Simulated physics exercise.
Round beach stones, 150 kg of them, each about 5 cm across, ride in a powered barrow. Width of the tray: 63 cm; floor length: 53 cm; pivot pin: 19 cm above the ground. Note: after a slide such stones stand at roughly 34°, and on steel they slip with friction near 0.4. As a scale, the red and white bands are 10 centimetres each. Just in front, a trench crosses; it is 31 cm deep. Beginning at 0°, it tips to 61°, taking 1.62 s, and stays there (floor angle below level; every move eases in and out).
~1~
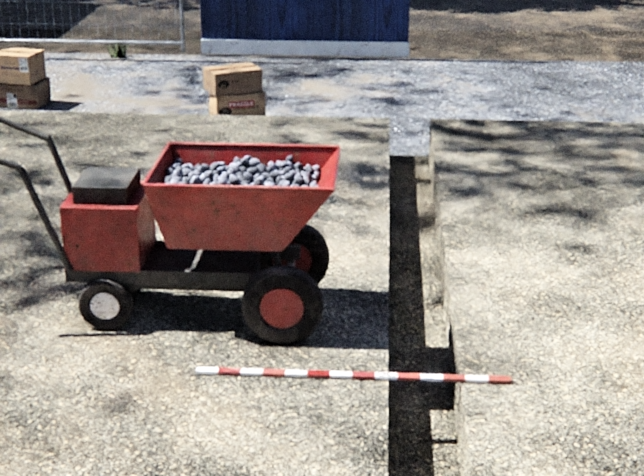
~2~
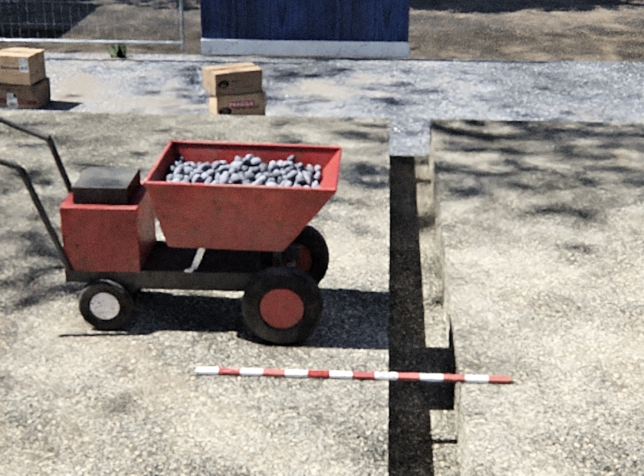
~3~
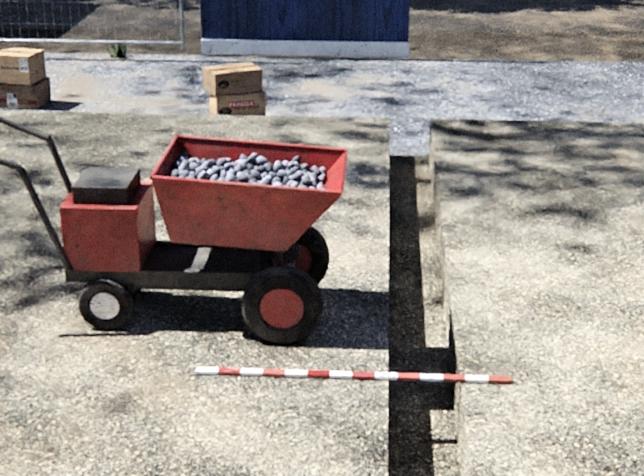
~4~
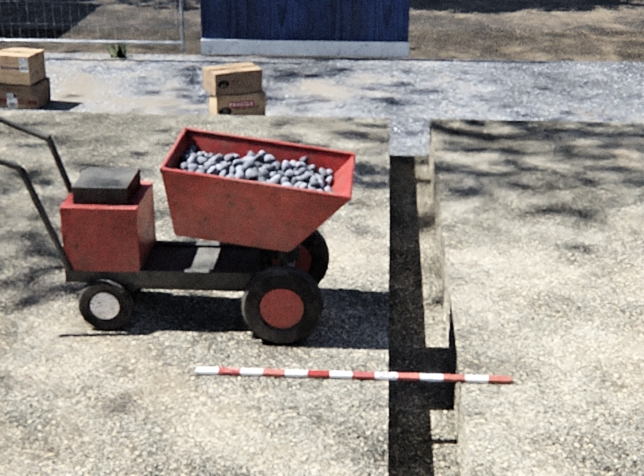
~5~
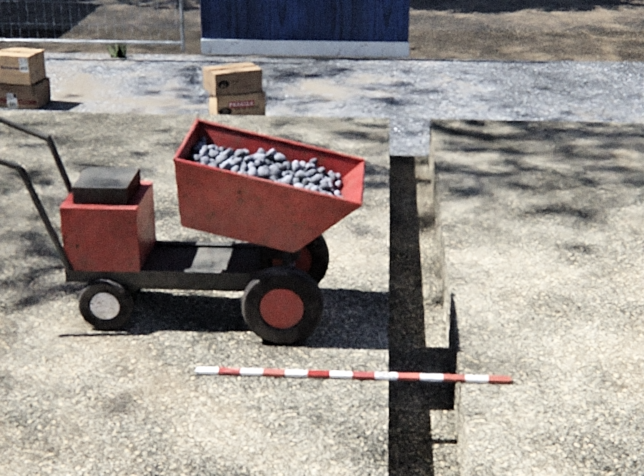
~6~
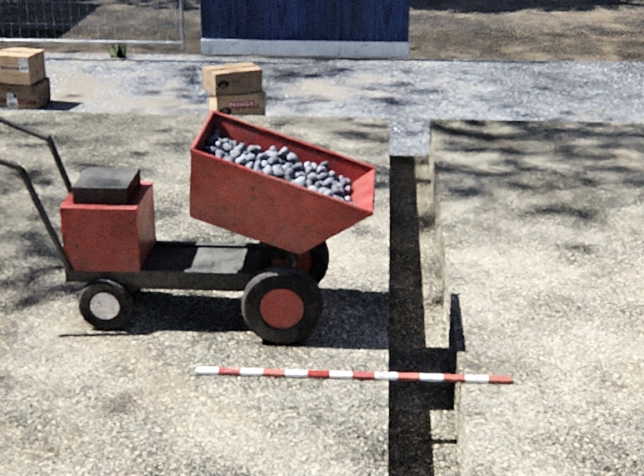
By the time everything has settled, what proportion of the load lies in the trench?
About 55 percent of the load.
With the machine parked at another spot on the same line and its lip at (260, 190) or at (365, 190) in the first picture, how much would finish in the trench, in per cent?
First spot about 60, second spot about 30 per cent.
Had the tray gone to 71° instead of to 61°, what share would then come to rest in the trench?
Some 60 in a hundred, I'd say.
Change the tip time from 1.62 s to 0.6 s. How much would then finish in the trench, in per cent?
Expected share: Around 35%.
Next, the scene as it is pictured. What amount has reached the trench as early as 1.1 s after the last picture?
Some 15 per cent.
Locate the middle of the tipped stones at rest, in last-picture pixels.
Centre estimate: Around (439, 353).
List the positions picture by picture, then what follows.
In the first picture, the tray is at 0°, its lip at (333, 190); the top of the load is at (254, 171).
In the second picture, the tray is at 1°, its lip at (336, 191); the top of the load is at (245, 171).
The third picture shows lip at (342, 193), floor tilted 4°, highest stones at (204, 167).
The fourth picture shows lip at (351, 198), floor tilted 8°, highest stones at (199, 158).
In the fifth picture, the tray is at 13°, its lip at (361, 205); the top of the load is at (204, 149).
In the sixth picture, the tray is at 19°, its lip at (373, 213); the top of the load is at (218, 142).
Then, 0.6 s after the last picture the floor is at 52°, 100 % in the tray; the foremost stones are at (412, 247).
Then, 1.1 s after the last picture the floor is at 61°, 72 % in the tray, 14 % in the trench, 14 % past the trench; the foremost stones are at (512, 320).
Then, 1.5 s after the last picture the floor is at 61°, 48 % in the tray, 23 % in the trench, 29 % past the trench; the foremost stones are at (581, 315).
Then, 3.4 s after the last picture the floor is at 61°, 15 % in the tray, 55 % in the trench, 31 % past the trench; the foremost stones are past the picture's edge.
